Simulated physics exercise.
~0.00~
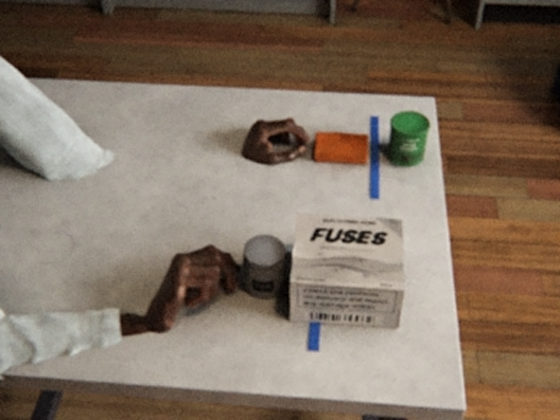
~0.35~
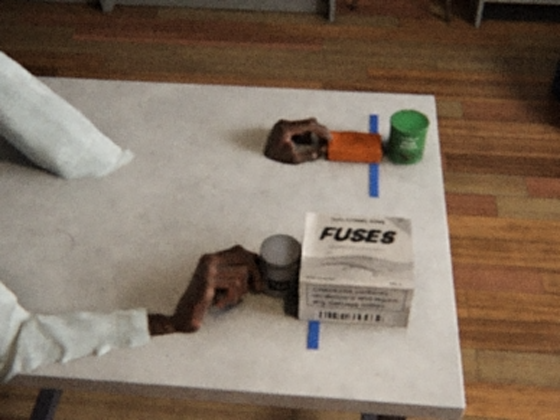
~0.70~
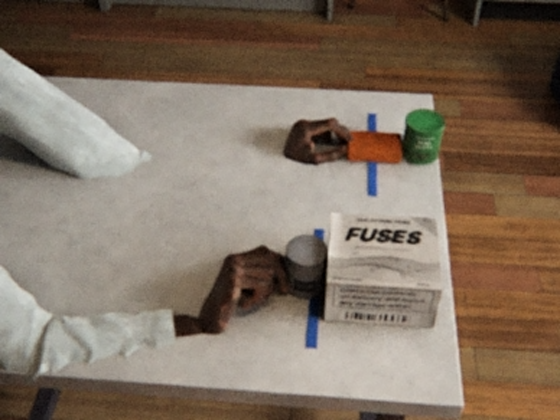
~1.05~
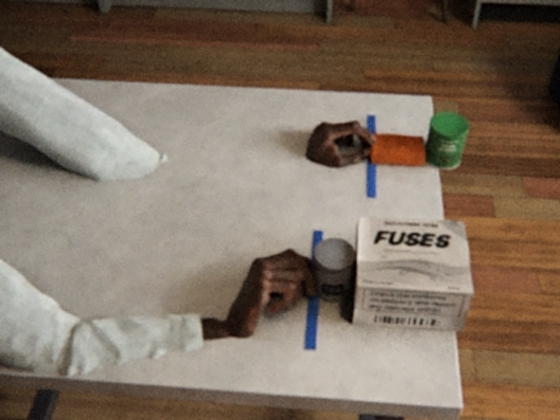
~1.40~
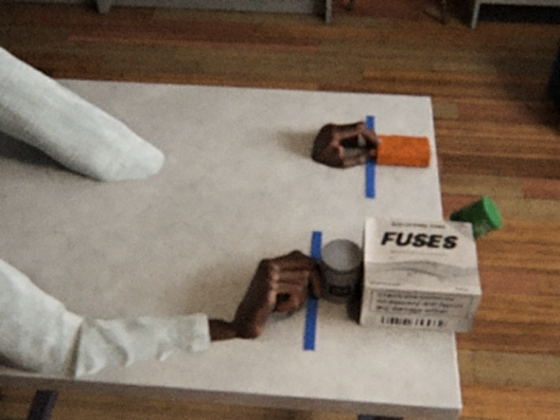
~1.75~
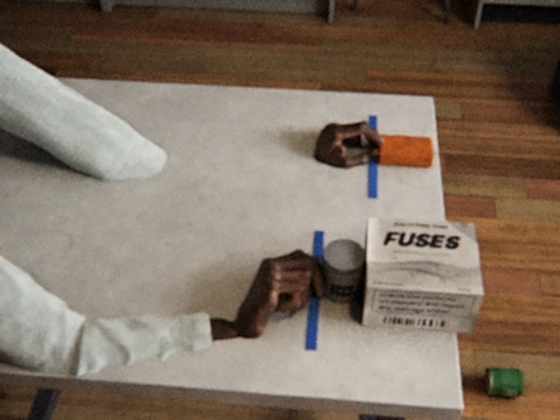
Two hands slowly pushed things right across a table, one moving a grey jar against a white fuse box, the other an orange block against a green tin. The tin tipped off the edge onto the floor, while the box stayed on the table.
